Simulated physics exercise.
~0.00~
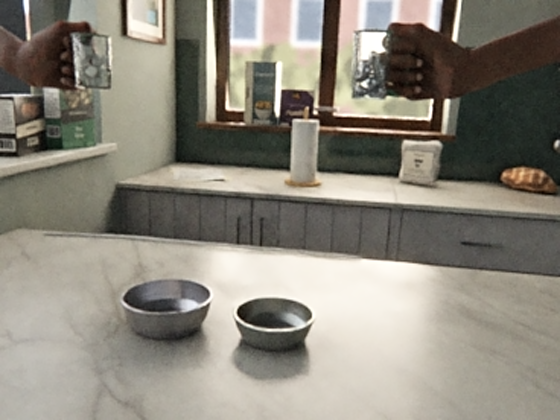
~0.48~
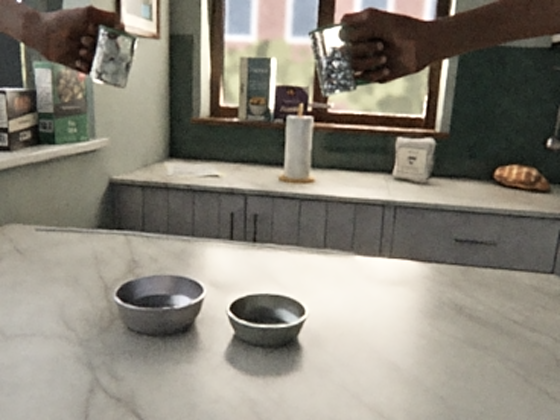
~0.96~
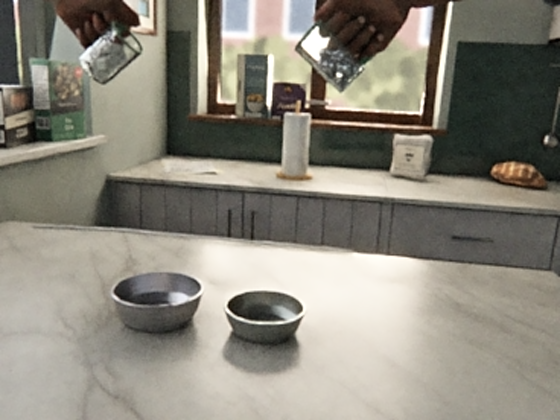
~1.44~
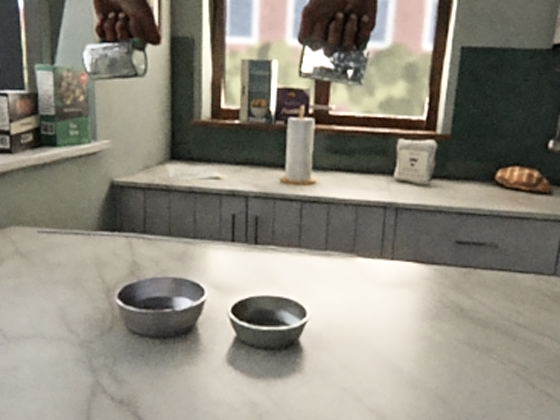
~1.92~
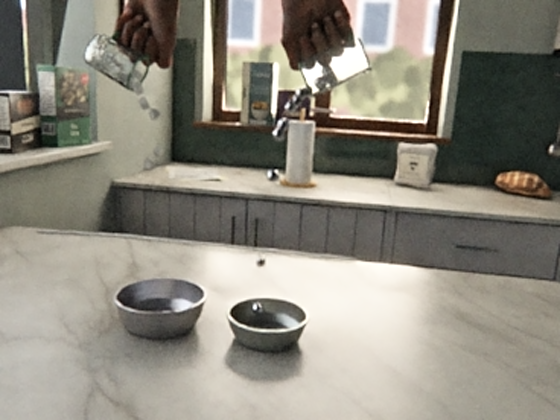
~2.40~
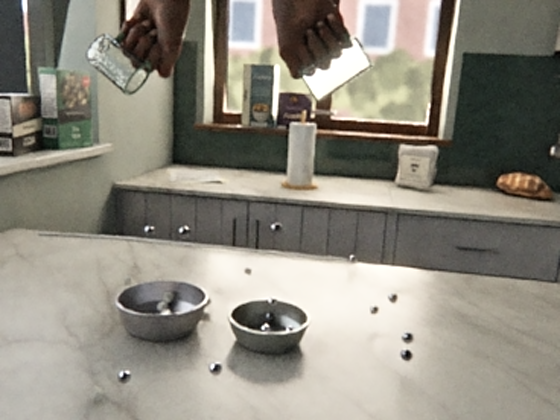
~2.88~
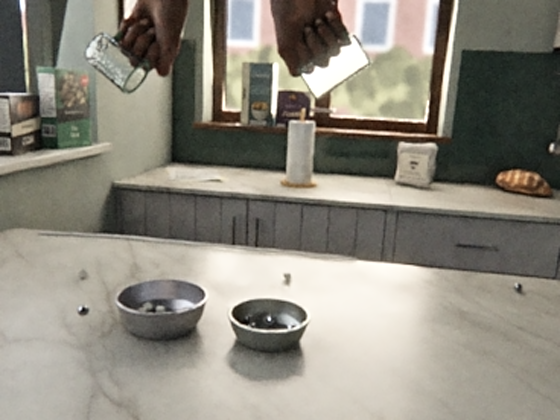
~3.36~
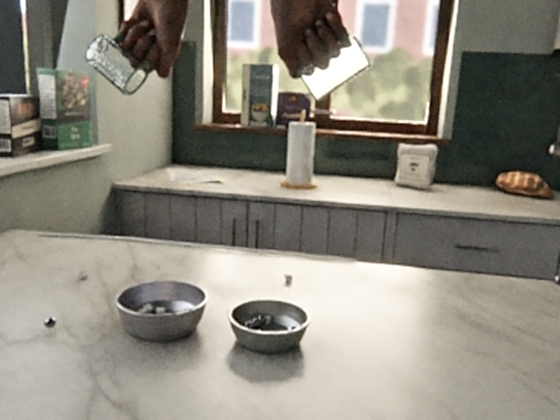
Two hands tipped clear cups of small, shiny balls high above two shallow bowls on a marble counter, and the balls poured down, some bouncing across the countertop, leaving both cups empty and some balls resting in each bowl.
